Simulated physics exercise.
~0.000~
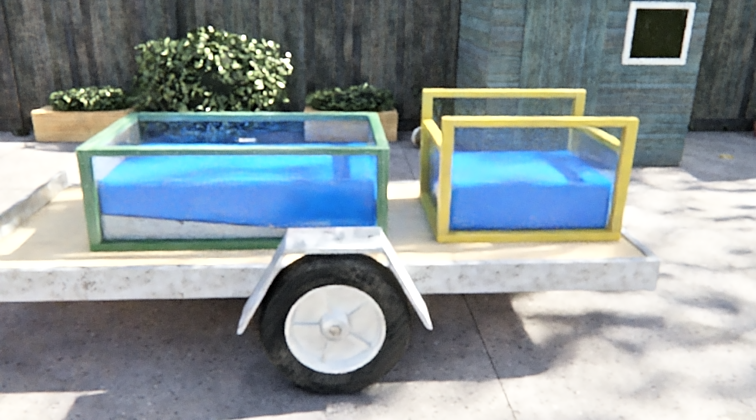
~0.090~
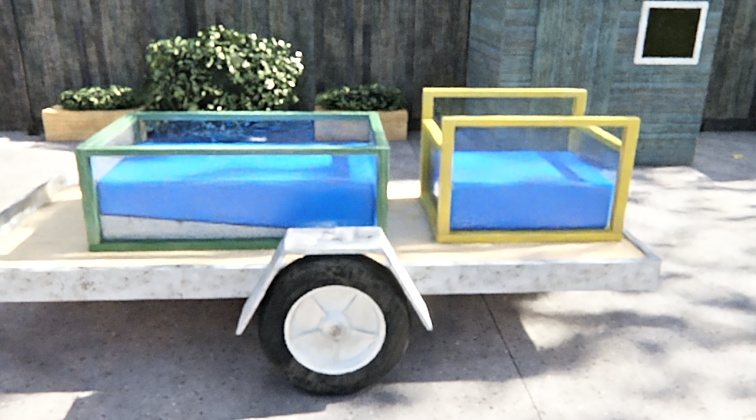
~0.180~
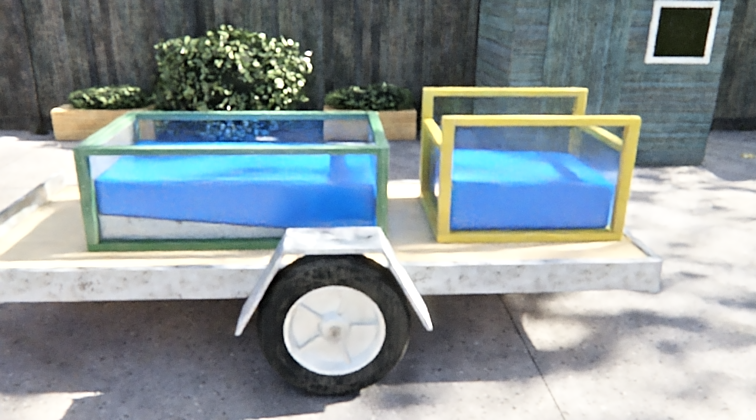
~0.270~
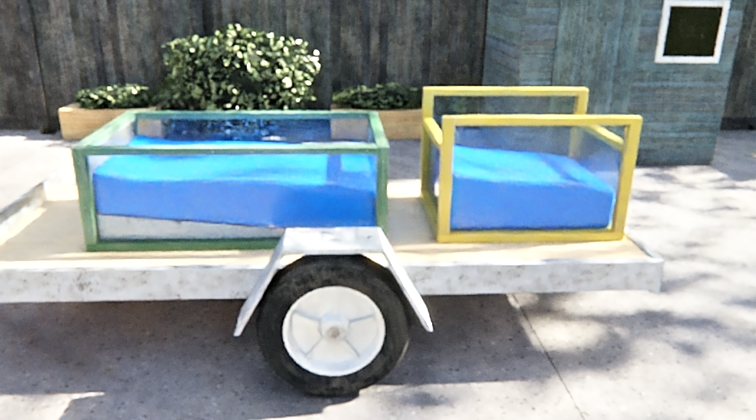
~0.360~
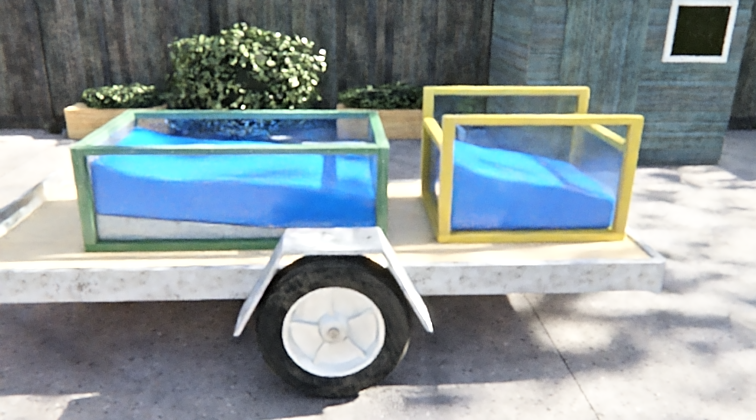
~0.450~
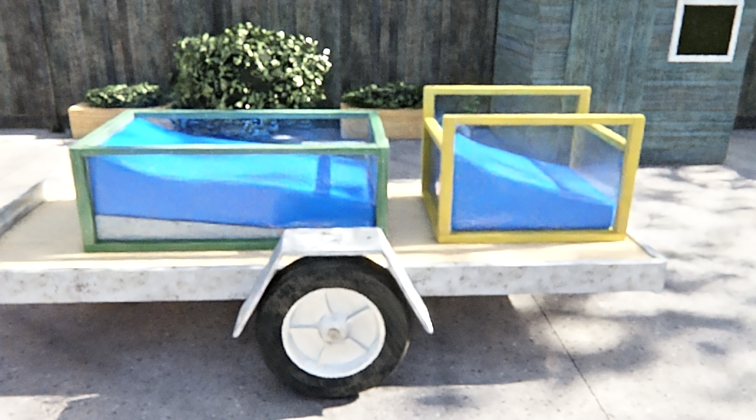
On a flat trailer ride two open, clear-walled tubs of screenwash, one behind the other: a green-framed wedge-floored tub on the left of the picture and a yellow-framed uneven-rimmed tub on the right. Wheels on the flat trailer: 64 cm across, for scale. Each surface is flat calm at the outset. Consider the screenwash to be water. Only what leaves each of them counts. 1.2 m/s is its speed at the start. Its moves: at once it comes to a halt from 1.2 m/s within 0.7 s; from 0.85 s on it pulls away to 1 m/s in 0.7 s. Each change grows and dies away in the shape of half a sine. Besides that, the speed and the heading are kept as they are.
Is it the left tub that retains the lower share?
Yes.
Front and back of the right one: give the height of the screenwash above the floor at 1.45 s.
Some 8 cm in front and some 42 cm behind.
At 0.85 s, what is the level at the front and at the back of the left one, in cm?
I'd say some 48 centimetres in front and some 14 centimetres behind.
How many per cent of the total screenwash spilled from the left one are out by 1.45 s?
Close to 0 in a hundred.
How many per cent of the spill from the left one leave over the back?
I'd put it at about 80 percent of what spills.
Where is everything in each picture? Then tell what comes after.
In the first frame, left tub, front level (119, 178), back level (360, 175); right tub, front level (462, 177), back level (593, 177); the front is on the left, levels are read along the near walls.
In the second frame, left tub, front level (118, 177), back level (360, 175); right tub, front level (462, 177), back level (594, 176).
In the third frame, left tub, front level (116, 173), back level (359, 176); right tub, front level (462, 176), back level (595, 177).
In the fourth frame, left tub, front level (114, 169), back level (359, 183); right tub, front level (463, 168), back level (595, 184).
In the fifth frame, left tub, front level (111, 159), back level (359, 189); right tub, front level (464, 160), back level (595, 190).
In the sixth frame, left tub, back level (359, 195); right tub, front level (465, 153), back level (595, 195).
After 0.85 s the left one has lost nothing (front 48 cm, back 14 cm); the right one has lost nothing (front 30 cm, back 18 cm).
After 1.45 s the left one has lost nothing (front 17 cm, back 67 cm); the right one has lost 2 per cent, over the back (front 8 cm, back 41 cm).
After 2.05 s the left one has lost 11 per cent, over the back, a little elsewhere (front 13 cm, back 27 cm); the right one has lost 3 per cent, over the back (front 39 cm, back 16 cm).
After 4.53 s the left one has lost 13 per cent, over the back, a little elsewhere; the right one has lost 7 per cent, over the back and the front.
